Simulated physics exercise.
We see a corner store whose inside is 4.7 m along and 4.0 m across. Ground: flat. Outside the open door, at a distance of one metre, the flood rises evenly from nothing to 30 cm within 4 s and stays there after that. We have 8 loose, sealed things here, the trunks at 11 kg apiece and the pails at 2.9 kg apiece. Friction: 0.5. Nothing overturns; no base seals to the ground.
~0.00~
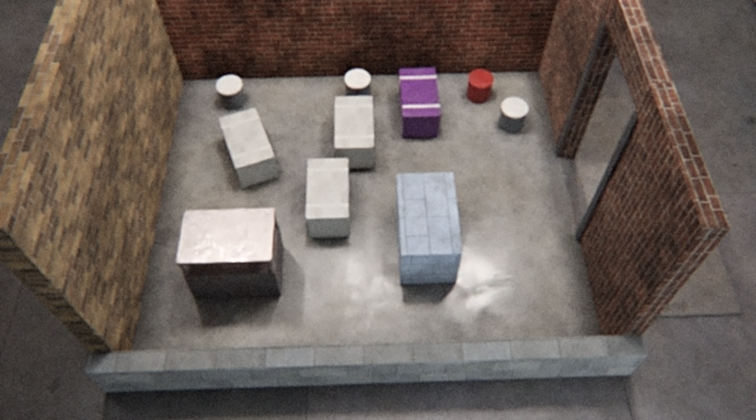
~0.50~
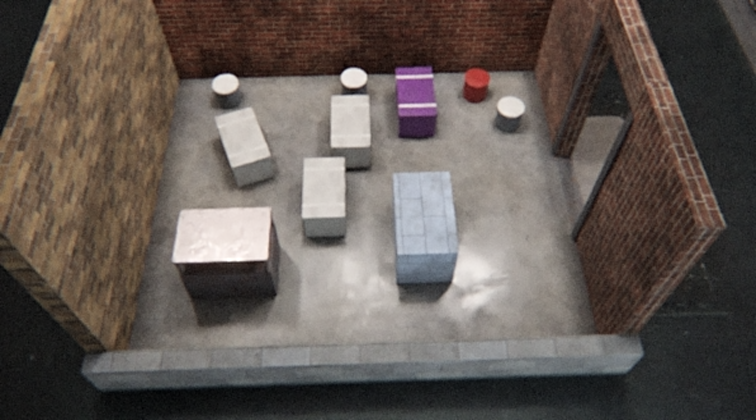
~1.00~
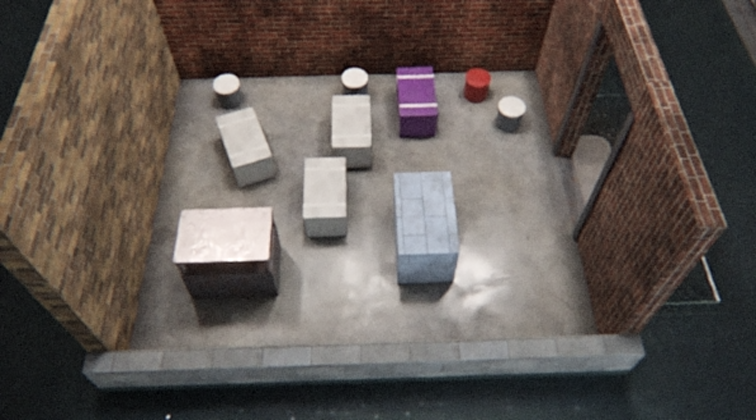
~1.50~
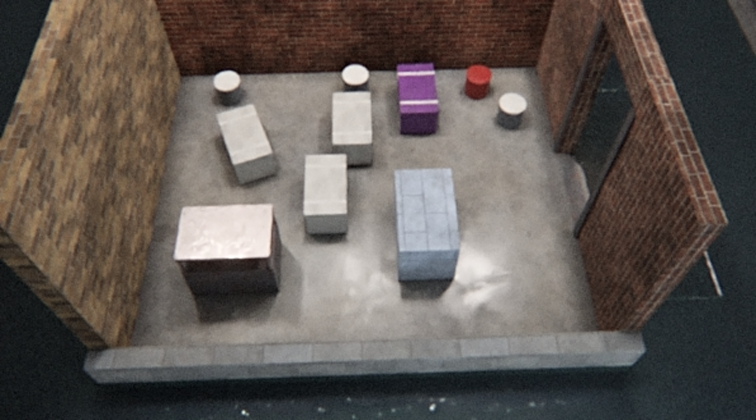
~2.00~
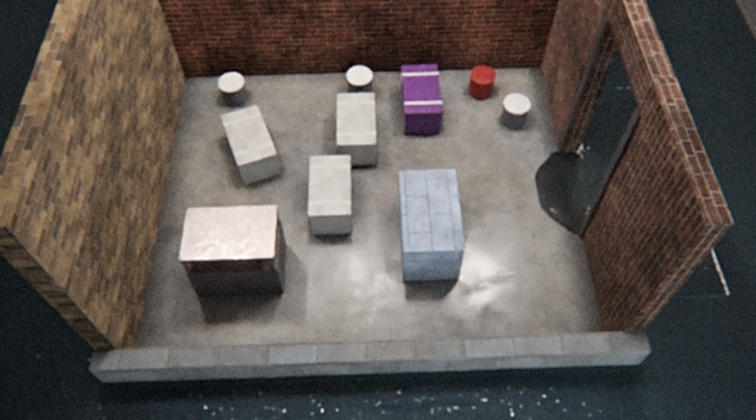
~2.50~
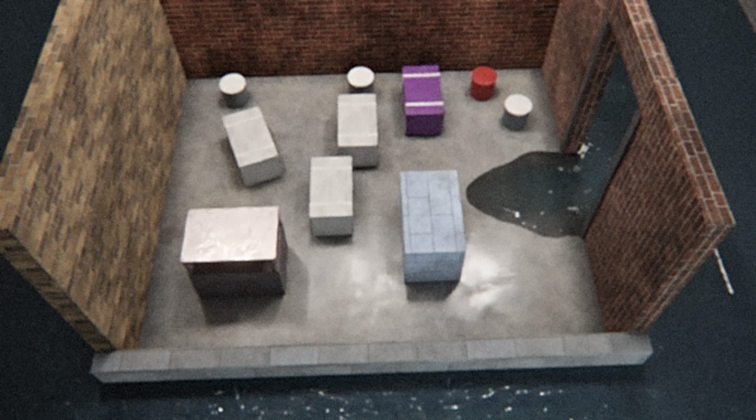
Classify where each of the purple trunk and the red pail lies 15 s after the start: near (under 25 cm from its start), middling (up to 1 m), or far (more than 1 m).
Purple trunk: Far, red pail: Middling.
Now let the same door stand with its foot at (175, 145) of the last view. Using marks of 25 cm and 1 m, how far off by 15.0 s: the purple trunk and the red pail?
Result - purple trunk: Large displacement, red pail: Large displacement.
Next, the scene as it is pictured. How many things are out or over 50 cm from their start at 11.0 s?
I make it 4 by then.
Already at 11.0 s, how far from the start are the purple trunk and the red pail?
About 200 and 50 cm by then.
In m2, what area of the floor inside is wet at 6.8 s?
About 17 m2.
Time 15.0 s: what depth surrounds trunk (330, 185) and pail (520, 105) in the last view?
15 and 9 cm.
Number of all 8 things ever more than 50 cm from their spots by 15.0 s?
Count: 8.
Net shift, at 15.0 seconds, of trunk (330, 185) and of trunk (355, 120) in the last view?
In that order: 60 cm, 200 cm.
After 3.5 s the purple trunk is near (423, 89), 0.0 m from its start, aground; the red pail is near (484, 76), 0.0 m from its start, aground; 0 afloat.
After 6.8 s the purple trunk is near (262, 84), 2.0 m from its start, afloat; the red pail is near (484, 76), 0.0 m from its start, aground; 5 afloat.
After 11.0 s the purple trunk is near (248, 139), 2.2 m from its start, afloat; the red pail is near (522, 85), 0.5 m from its start, afloat; 8 afloat.
After 15.0 s the purple trunk is near (288, 113), 1.7 m from its start, afloat; the red pail is near (488, 98), 0.4 m from its start, afloat; 8 afloat.
